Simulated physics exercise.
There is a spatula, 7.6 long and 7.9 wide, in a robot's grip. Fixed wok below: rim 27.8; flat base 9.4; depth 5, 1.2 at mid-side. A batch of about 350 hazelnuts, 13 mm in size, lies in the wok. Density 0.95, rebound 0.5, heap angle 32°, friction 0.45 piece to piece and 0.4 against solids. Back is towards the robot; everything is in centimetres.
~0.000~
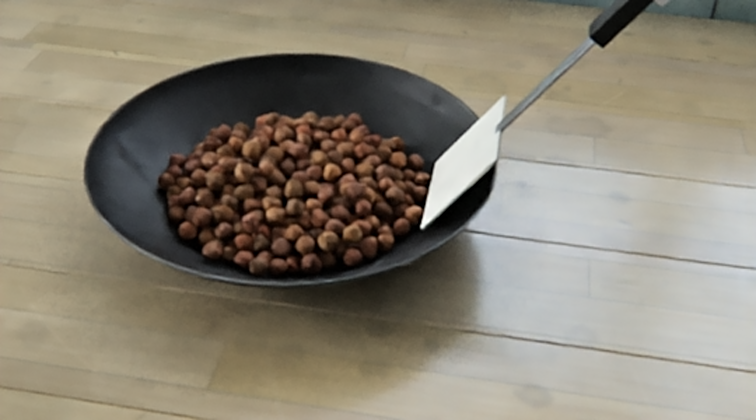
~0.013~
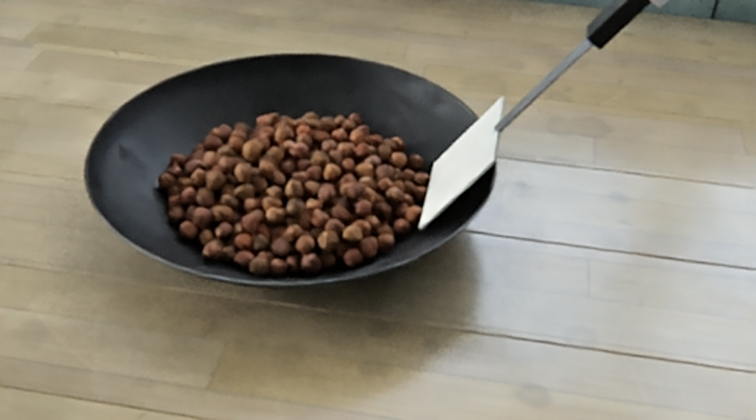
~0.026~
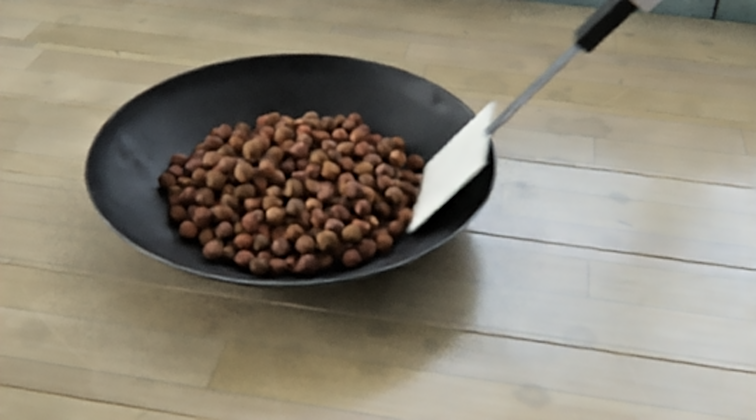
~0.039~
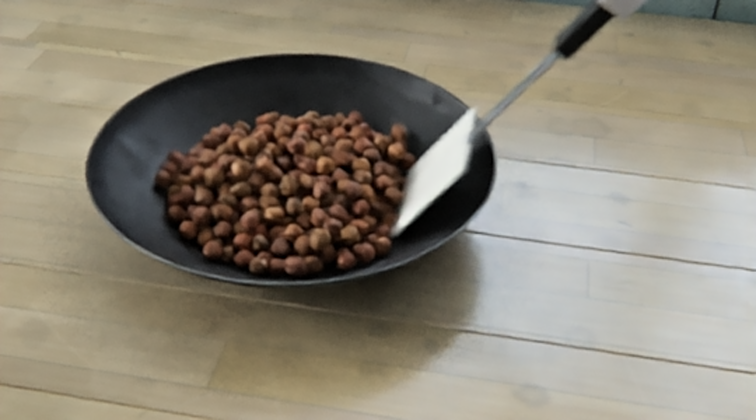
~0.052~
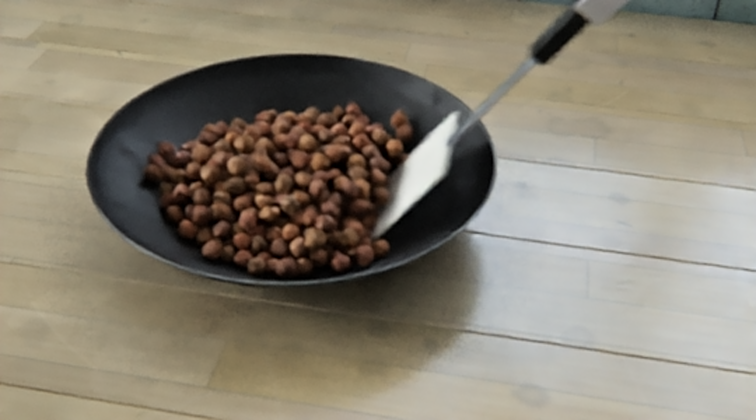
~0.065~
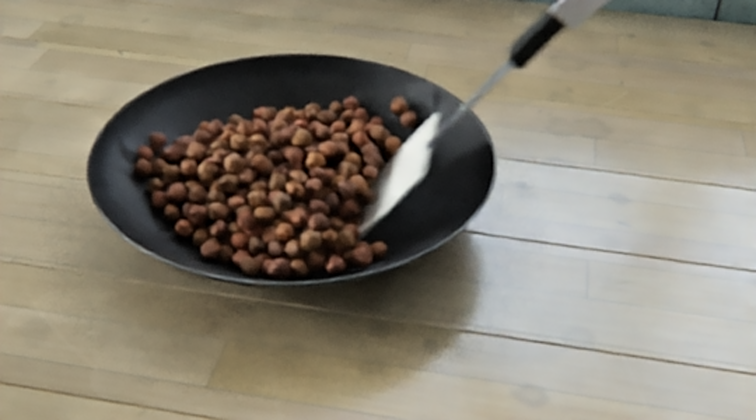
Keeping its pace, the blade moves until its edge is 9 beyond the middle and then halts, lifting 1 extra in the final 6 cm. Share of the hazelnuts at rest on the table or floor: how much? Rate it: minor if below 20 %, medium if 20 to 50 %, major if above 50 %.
Rating: Medium.
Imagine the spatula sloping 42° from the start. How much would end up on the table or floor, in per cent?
In that case around 35 per cent.
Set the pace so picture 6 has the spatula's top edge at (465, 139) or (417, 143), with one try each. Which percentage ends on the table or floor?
That comes to some 15 and some 45 percent, in that order.
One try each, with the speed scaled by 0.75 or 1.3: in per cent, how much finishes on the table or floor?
Close to 30 and 45 percent respectively.
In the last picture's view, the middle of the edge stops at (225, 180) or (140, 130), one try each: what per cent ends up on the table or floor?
Respectively some 10 and 45 percent end on the table or floor.
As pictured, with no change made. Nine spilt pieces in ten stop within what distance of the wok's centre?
It comes to about 40 cm.
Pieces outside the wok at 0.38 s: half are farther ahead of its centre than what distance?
20 cm.
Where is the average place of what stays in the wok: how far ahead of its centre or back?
Roughly 3.5 cm ahead.
After 0.11 s, sloping 55°, highest piece 6 above the table; 352 in the wok.
After 0.16 s, sloping 55°, highest piece 6 above the table; 352 in the wok.
After 0.38 s, sloping 55°, highest piece 9 above the table; 230 in the wok, 99 on the table or floor, 23 on the blade or in flight.
After 1.43 s, sloping 55°, highest piece 5 above the table; 229 in the wok, 123 on the table or floor.
At rest, 229 in the wok, 123 on the table or floor. That is 35 % on the table or floor.
